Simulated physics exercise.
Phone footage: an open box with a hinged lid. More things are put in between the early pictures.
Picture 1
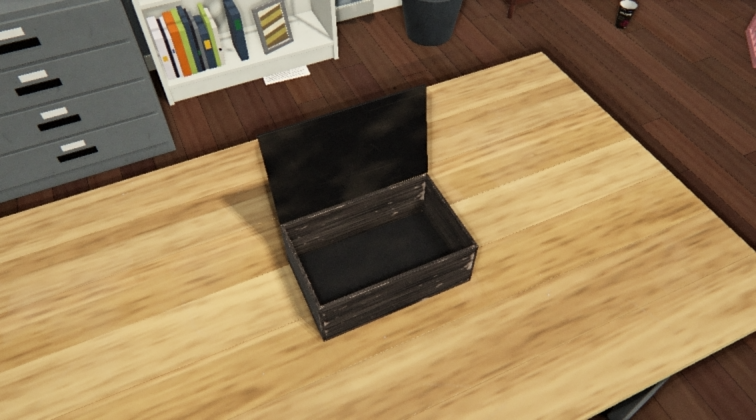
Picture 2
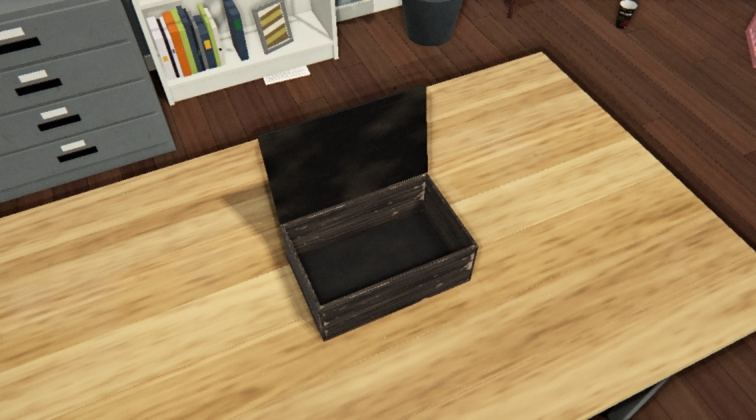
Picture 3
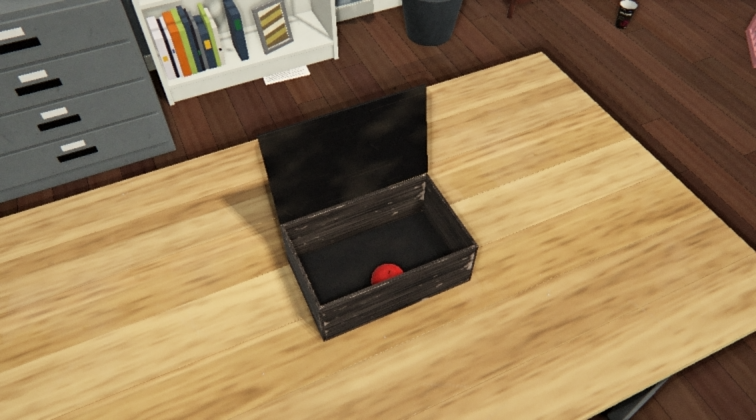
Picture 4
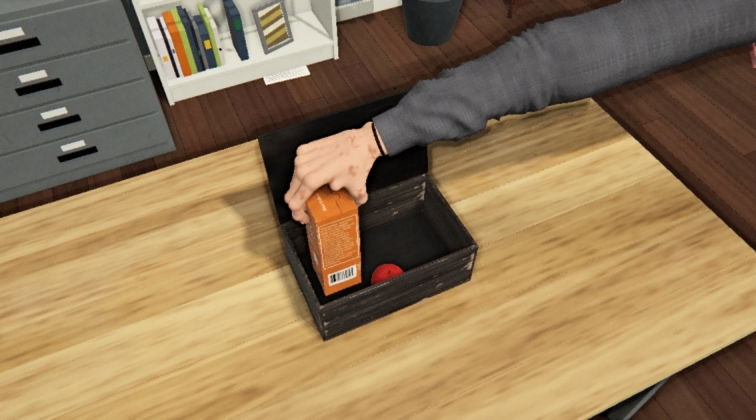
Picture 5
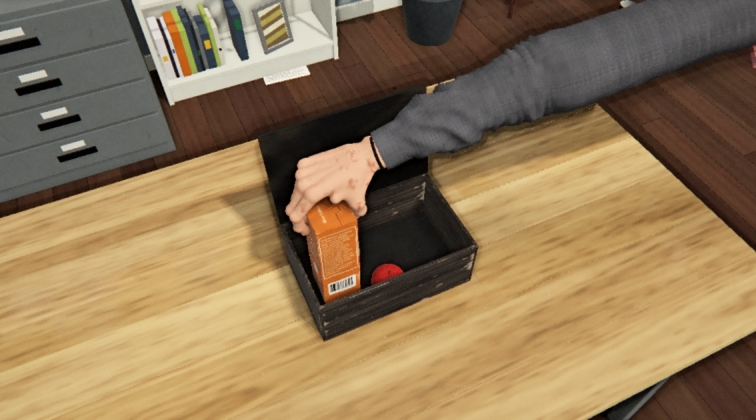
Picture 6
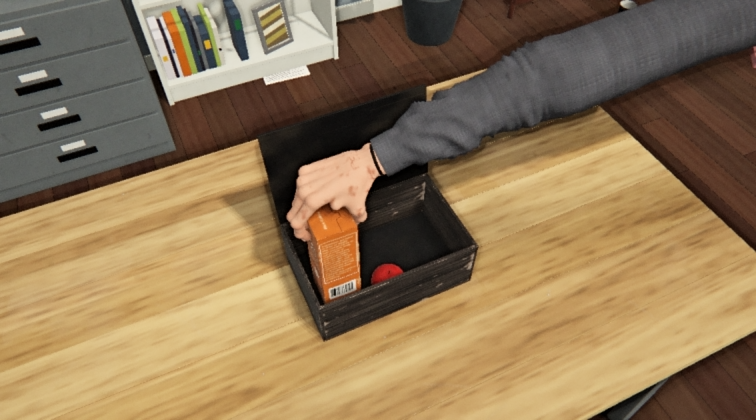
On a wooden table, an open dark box with a hinged lid sat empty until a red round object appeared inside; then a hand lowered an orange carton slightly into its left side, still gripping it.
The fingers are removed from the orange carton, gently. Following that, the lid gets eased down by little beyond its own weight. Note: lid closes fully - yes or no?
No.
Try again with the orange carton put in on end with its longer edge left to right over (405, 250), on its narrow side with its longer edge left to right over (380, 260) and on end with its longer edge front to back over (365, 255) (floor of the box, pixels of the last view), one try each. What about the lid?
With the first placement it doesn't close, with the second it closes properly, and with the third it doesn't close.
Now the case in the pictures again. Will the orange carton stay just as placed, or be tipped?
Looking at the last picture, it is left as set.
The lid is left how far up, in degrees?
Near 60°.
Then, 1.00 s on from there, lid starting down.
Then, 1.40 s on from there, lid 72° above the rim.
Then, 1.60 s on from there, lid 59° above the rim.
Then, 3.70 s on from there, orange carton resting near (334, 255).
In the end, lid 59° above the rim; both unmoved. At the end, from the last picture's camera, orange carton near (334, 255).
